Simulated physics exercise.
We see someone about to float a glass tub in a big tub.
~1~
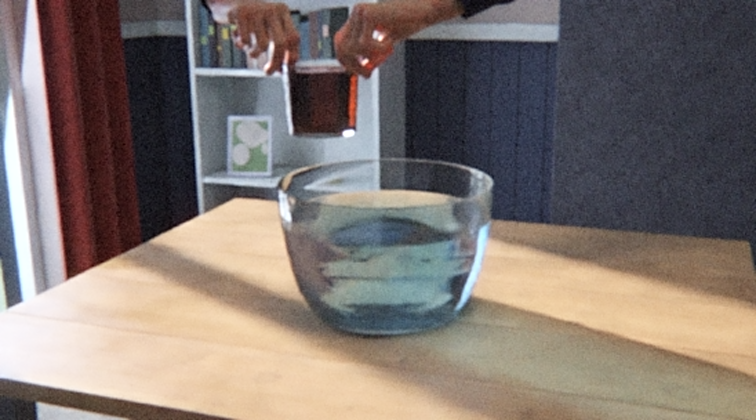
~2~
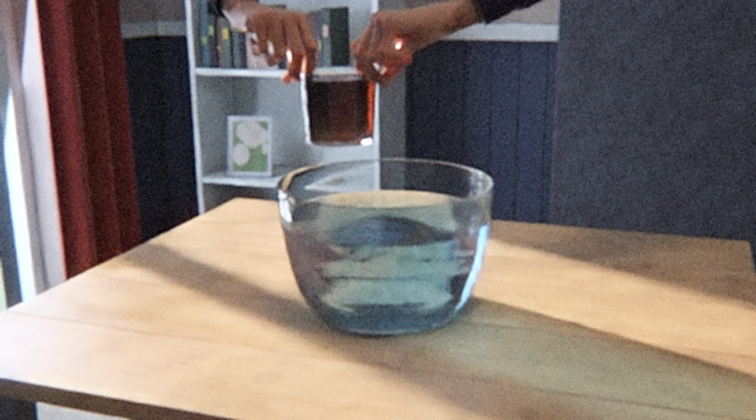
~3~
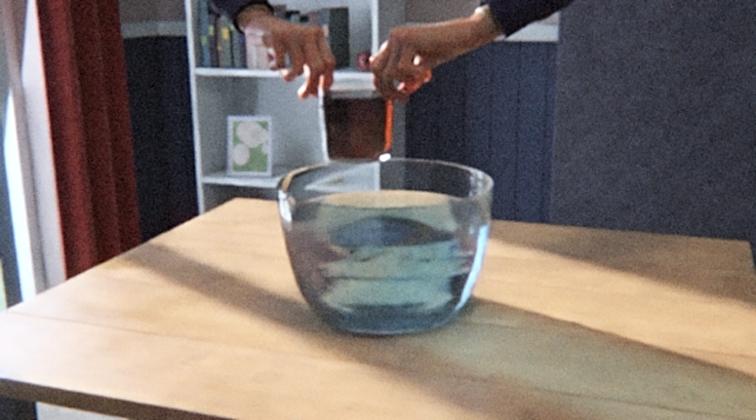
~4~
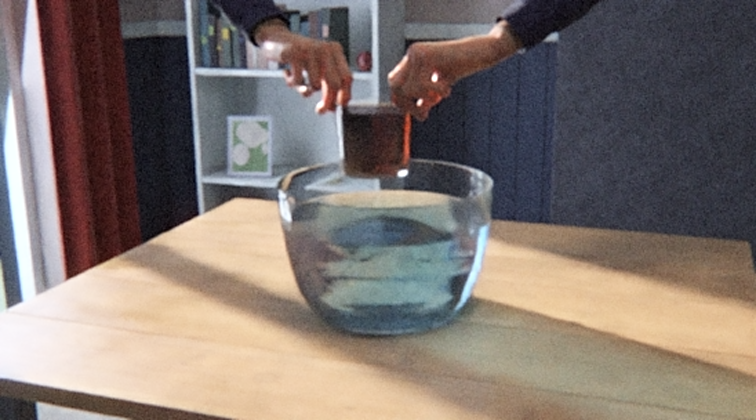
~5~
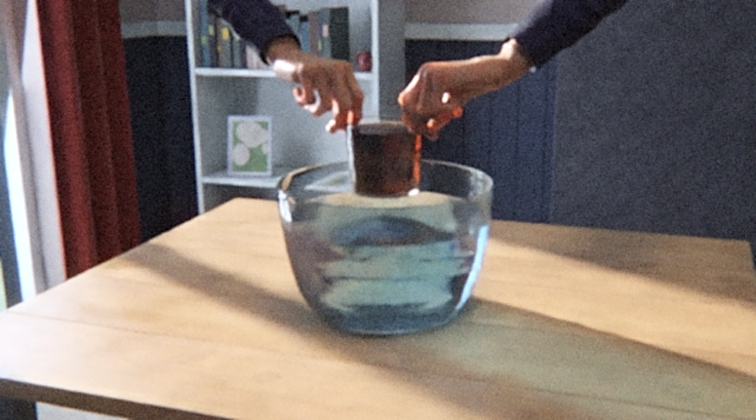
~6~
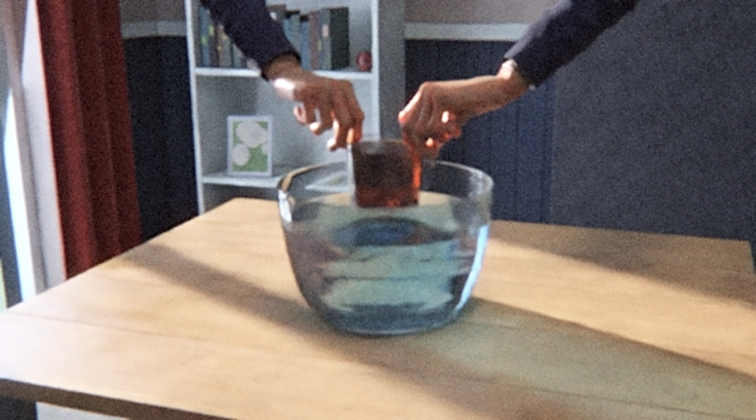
A small clear tub nearly full of dark reddish liquid, held by two hands, moved down and to the right over a big glass bowl of water until it was just above the surface.
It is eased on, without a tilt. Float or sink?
The tub sinks.
Next, the tub dips into the water.
After that, water pours in over its rim.
Finally, the tub lies on the bottom.
